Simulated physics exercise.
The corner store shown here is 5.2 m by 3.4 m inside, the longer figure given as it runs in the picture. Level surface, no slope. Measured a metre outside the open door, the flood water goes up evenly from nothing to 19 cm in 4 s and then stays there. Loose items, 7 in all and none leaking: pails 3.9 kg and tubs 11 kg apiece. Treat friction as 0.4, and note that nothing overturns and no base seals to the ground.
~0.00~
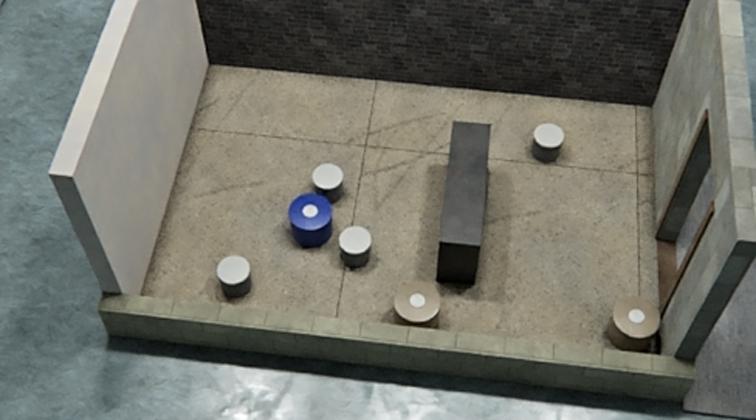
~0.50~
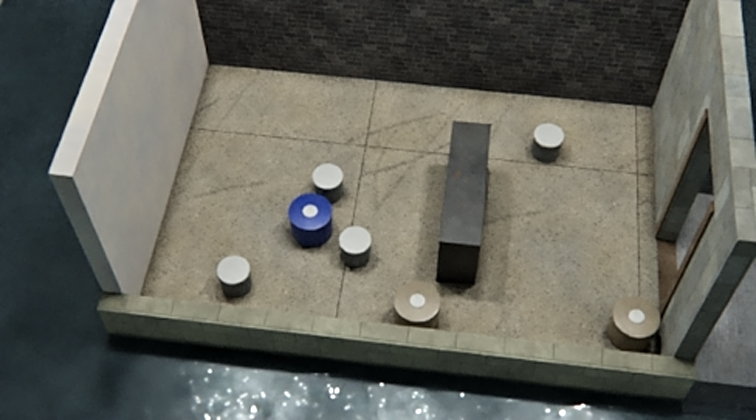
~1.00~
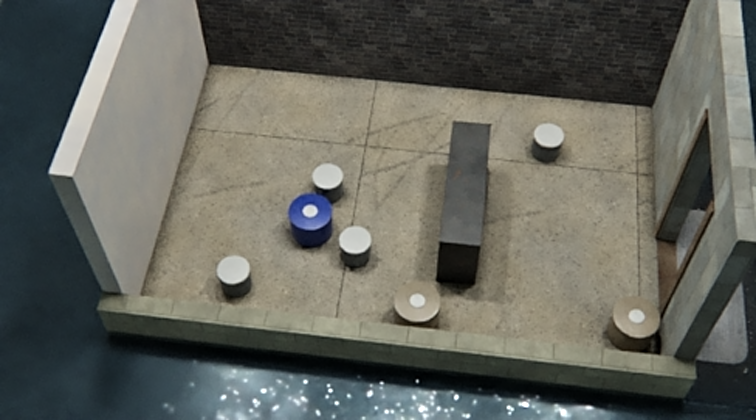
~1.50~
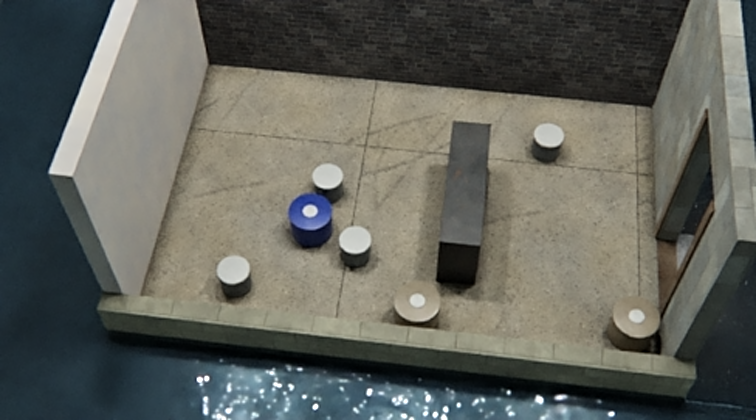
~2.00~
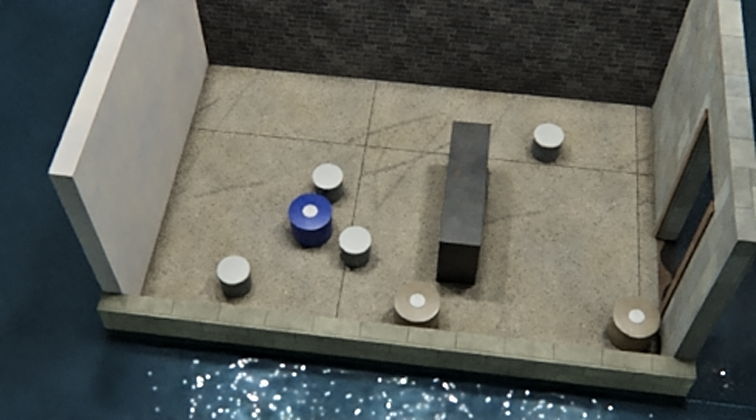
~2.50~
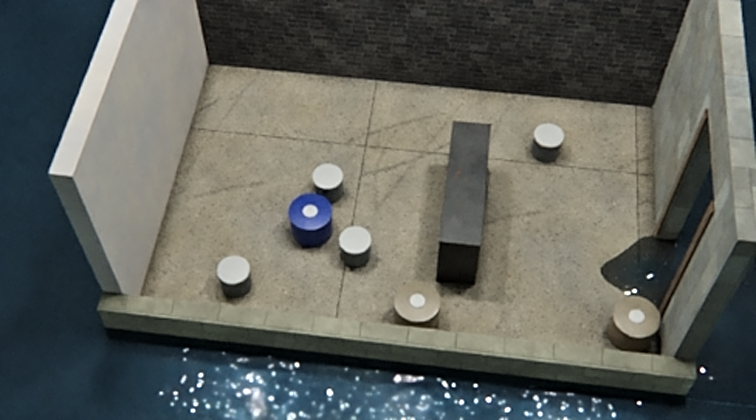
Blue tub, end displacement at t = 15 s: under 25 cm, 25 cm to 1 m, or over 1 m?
Under 25 cm.
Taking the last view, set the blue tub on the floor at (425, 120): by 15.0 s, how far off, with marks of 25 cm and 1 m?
By then it keeps its spot.
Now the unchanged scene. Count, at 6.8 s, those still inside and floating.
At that instant the tally stands at 0.
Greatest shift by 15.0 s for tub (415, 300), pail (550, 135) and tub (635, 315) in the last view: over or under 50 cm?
Beyond, beyond, beyond.
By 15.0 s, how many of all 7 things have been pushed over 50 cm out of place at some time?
I count 5 of them.
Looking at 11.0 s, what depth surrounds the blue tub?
I'd put it at about 2 cm.
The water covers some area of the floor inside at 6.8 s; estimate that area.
Somewhere about 9.5 m2, give or take.
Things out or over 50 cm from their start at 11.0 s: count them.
Tally at that time: 3.
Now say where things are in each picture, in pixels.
In the first frame, the blue tub at (310, 211), on the bottom; 0.0 m2 under water; 0 of 7 have shifted.
In the second frame, the blue tub at (310, 211) rests on the ground; water covers 0.0 m2; 0 of 7 have shifted.
In the third frame, the blue tub at (310, 211), on the bottom; 0.0 m2 under water; 0 of 7 have shifted.
In the fourth frame, the blue tub at (310, 211) rests on the ground; 0.0 m2 under water; 0 of 7 have shifted.
In the fifth frame, the blue tub at (310, 211) rests on the ground; 0.0 m2 under water; 0 of 7 have shifted.
In the sixth frame, the blue tub at (310, 211), on the bottom; 0.3 m2 under water; 0 of 7 have shifted.
After 3.5 s the blue tub is near (310, 211), 0.0 m from its start, aground; 0 afloat.
After 6.8 s the blue tub is near (310, 211), 0.0 m from its start, aground; 0 afloat.
After 11.0 s the blue tub is near (310, 211), 0.0 m from its start, aground; 2 afloat.
After 15.0 s the blue tub is near (310, 211), 0.0 m from its start, aground; 4 afloat.
